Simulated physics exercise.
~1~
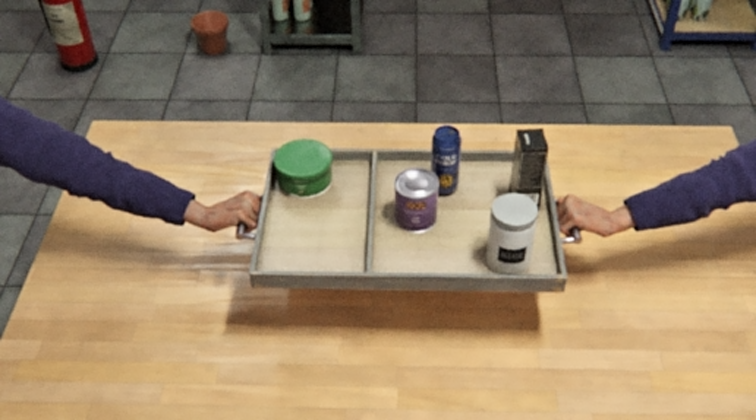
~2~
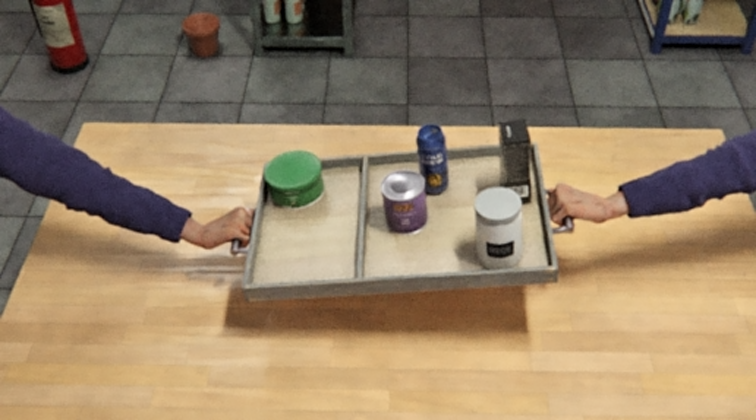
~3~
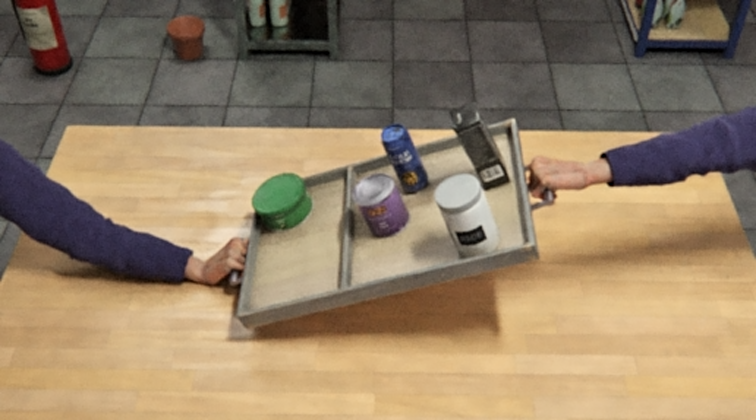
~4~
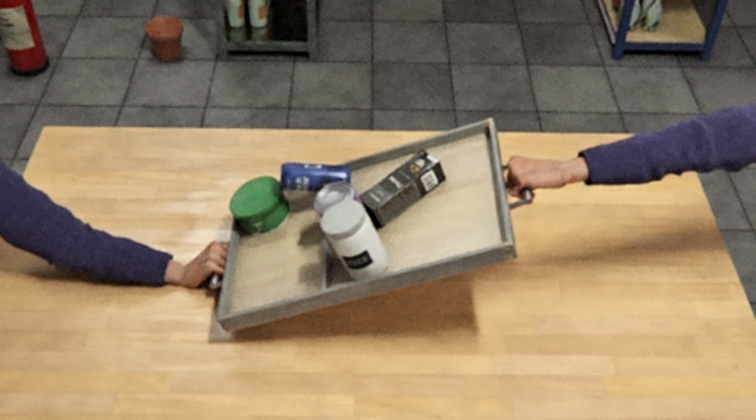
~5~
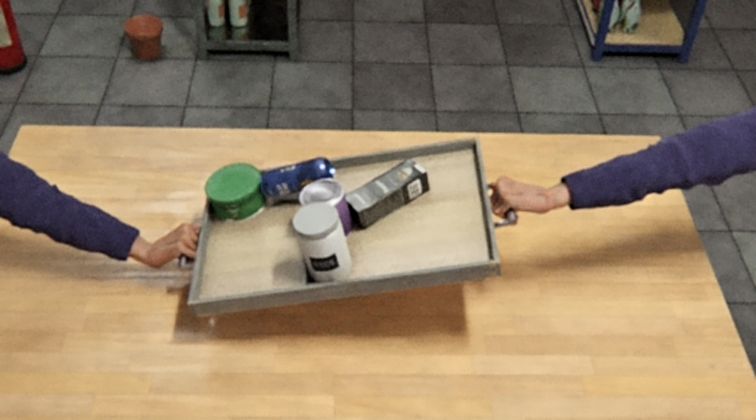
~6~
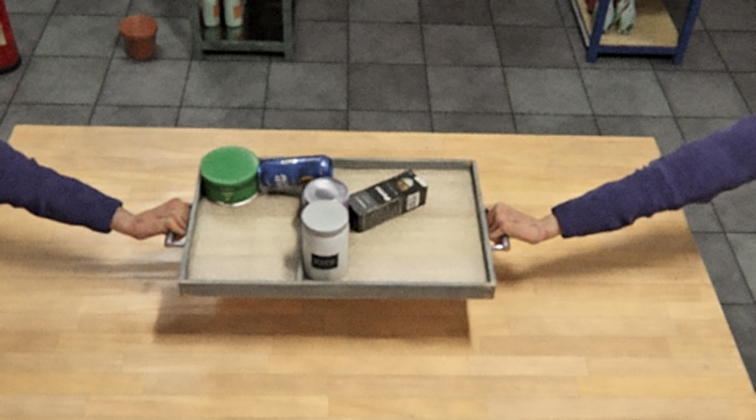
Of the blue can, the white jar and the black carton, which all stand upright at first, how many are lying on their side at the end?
Two of them are lying on their side at the end, the blue can and the black carton.
A blue can and a black carton toppled over when two hands tipped a wooden tray down to the left, and a white jar slid left. The hands levelled the tray again, leaving the jar upright and the green tub still at the left.
